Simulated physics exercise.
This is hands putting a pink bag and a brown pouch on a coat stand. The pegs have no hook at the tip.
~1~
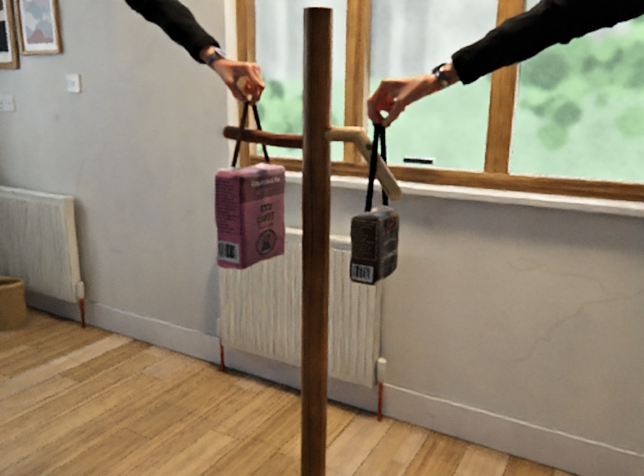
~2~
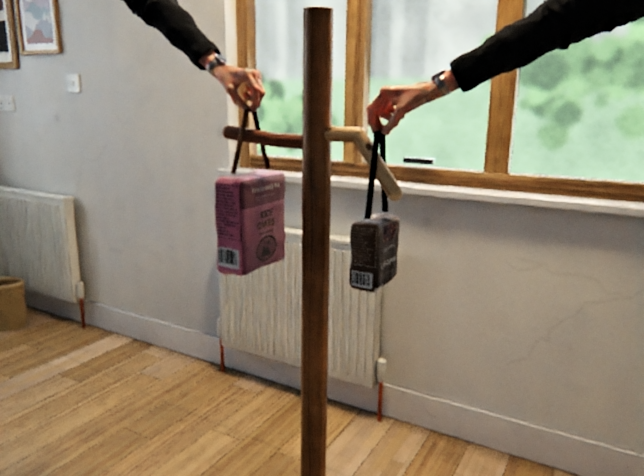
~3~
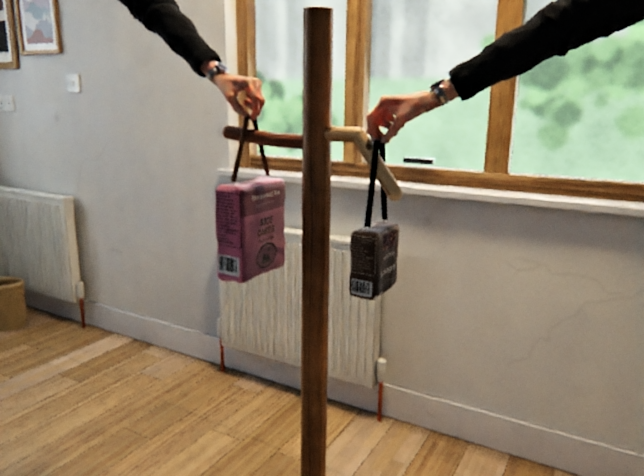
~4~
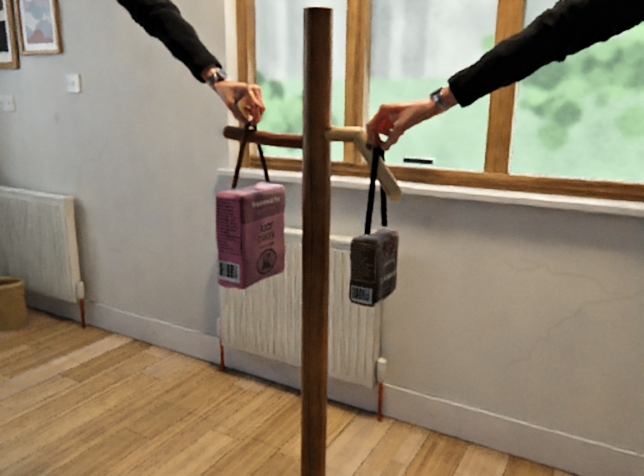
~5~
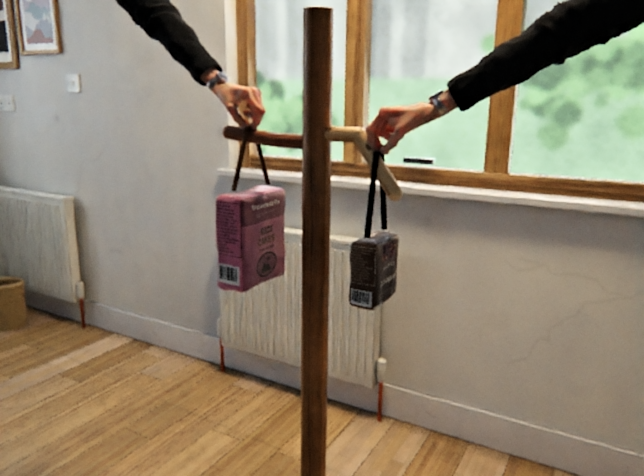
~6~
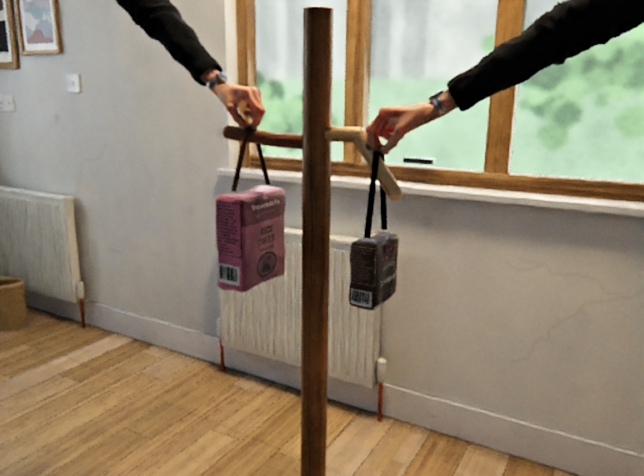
Two hands slowly lower a pink bag and a brown pouch onto a coat stand's pegs.
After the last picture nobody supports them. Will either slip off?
As it turns out, the pink bag stays hanging; the brown pouch drops to the floor.
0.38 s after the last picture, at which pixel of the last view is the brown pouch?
By then it is at (368, 464).
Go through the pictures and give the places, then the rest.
The first frame shows pink bag (252, 215); brown pouch (376, 245); left peg tip (229, 132); right peg tip (395, 193).
The second frame shows pink bag (252, 221); brown pouch (375, 251).
The third frame shows pink bag (252, 228); brown pouch (375, 259).
The fourth frame shows pink bag (252, 234); brown pouch (375, 266).
The fifth frame shows pink bag (252, 237); brown pouch (375, 269).
The sixth frame shows pink bag (252, 237); brown pouch (375, 269); left peg tip (229, 132), about level; right peg tip (395, 193), sloping steeply down.
Then, 0.38 s on from there, pink bag still up near (253, 239); brown pouch falling near (368, 464).
Then, 0.70 s on from there, pink bag still up near (254, 240); brown pouch on the floor.
In the end, pink bag still up near (254, 240); brown pouch on the floor. The pink bag holds on and the brown pouch comes down.
